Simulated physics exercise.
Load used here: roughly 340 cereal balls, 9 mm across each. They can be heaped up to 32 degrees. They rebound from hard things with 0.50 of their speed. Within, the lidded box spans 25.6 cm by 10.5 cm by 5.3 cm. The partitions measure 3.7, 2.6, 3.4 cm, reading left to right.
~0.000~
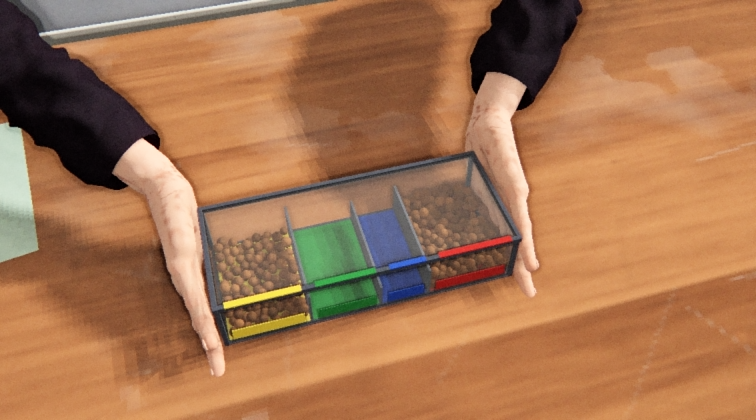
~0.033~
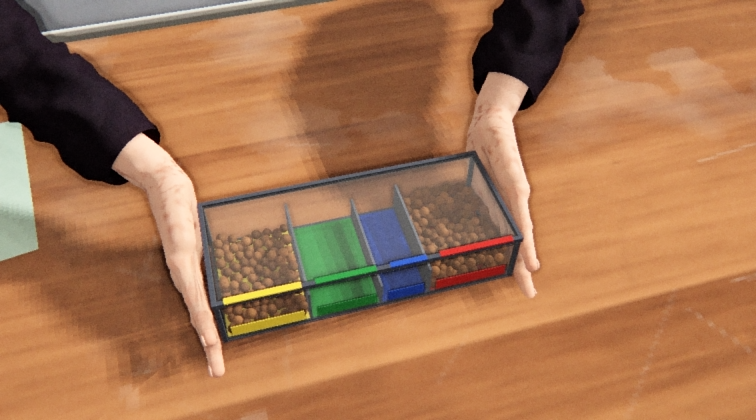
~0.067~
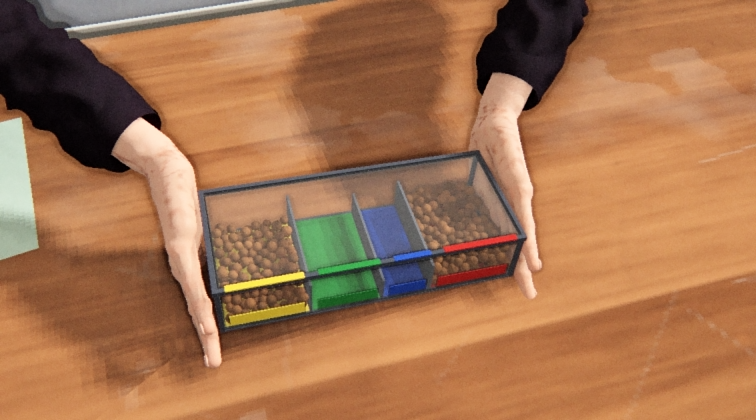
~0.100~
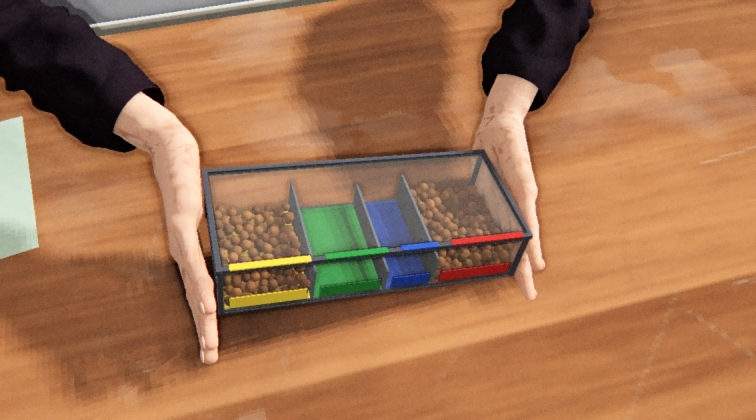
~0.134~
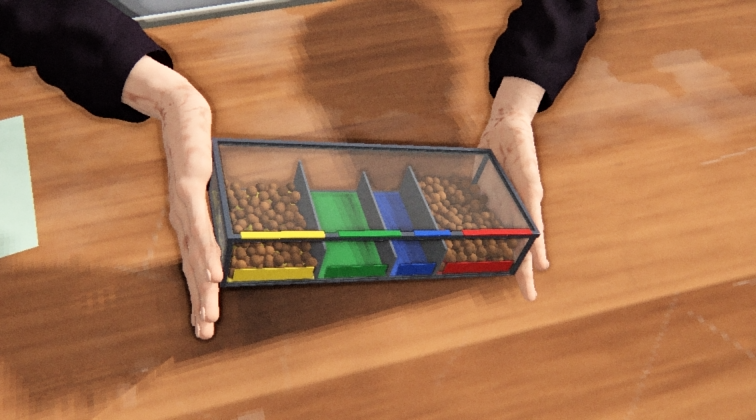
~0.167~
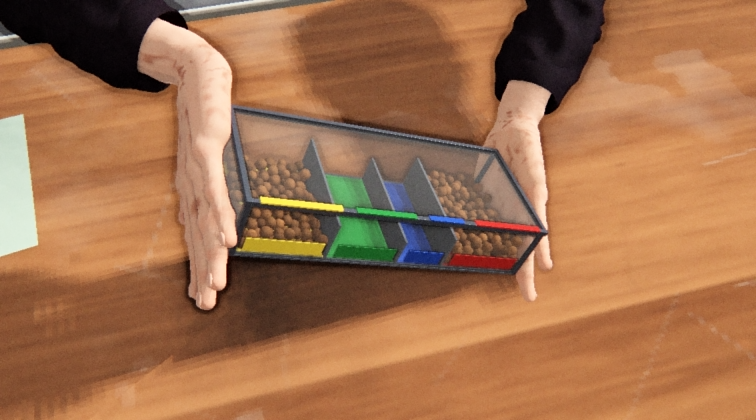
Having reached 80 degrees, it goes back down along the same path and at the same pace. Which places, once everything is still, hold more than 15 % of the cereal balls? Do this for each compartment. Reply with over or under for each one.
Red: Over, blue: Under, green: Under, yellow: Over.
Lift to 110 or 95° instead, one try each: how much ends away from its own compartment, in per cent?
About 10 and 5 per cent.
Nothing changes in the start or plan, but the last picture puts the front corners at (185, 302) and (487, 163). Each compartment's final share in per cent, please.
In the end red holds 50 %, blue holds 0 %, green holds 5 % and yellow holds 45 %.
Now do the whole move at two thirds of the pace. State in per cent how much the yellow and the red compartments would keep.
Outcome, in per cent - yellow: 30; red: 60.
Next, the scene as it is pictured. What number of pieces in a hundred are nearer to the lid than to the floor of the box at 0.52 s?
Roughly 50 per cent.
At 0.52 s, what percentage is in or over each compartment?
Red = 60, blue = 0, green = 5, yellow = 40 (percent).
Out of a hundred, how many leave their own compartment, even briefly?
5 per cent or so.
Then, at 0.52 s, tilt 78 degrees; red 60 %, green 5 %, yellow 40 %.
Then, at 0.76 s, tilt 31 degrees; red 60 %, blue 5 %, yellow 35 %.
After 1.11 s, tilt 0 degrees; red 60 %, blue 5 %, yellow 35 %.
At rest (1.7 s), red 60 %, blue 5 %, green 0 %, yellow 35 %.
